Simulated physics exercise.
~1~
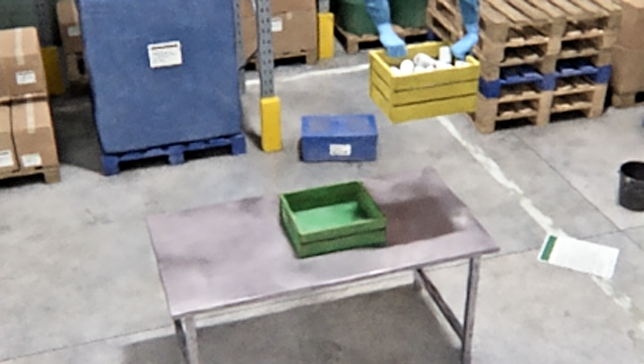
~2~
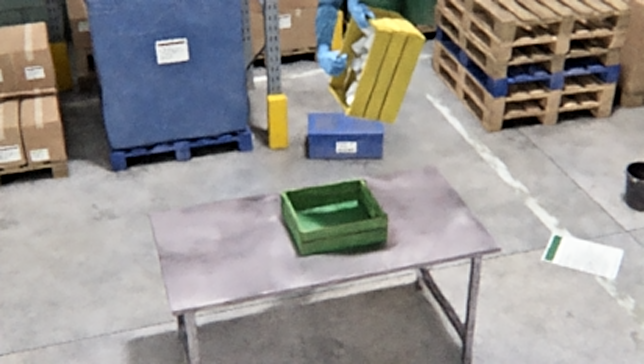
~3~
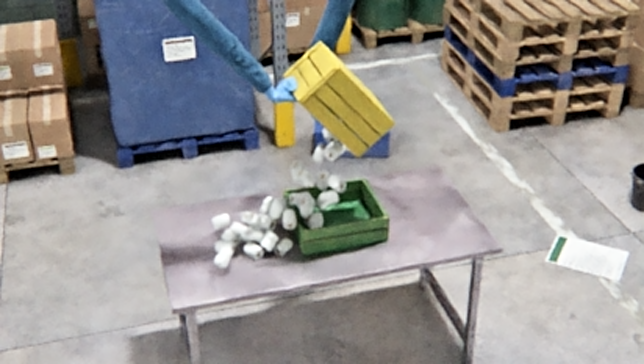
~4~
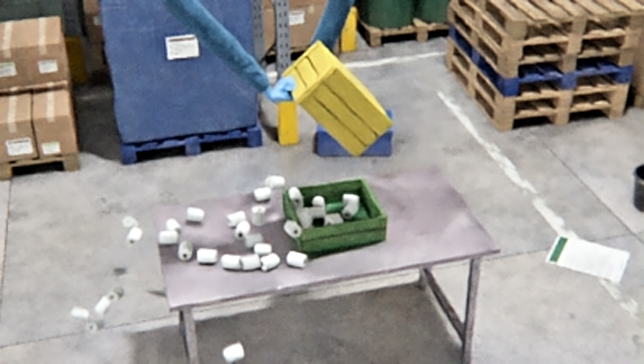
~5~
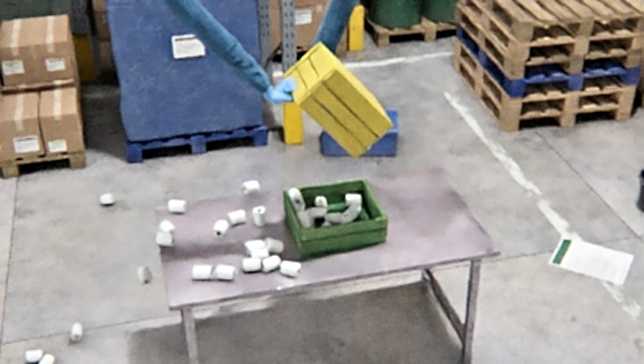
Yellow crate tipping white rolls over a green crate on a table, some landing inside, most scattering across tabletop and floor.
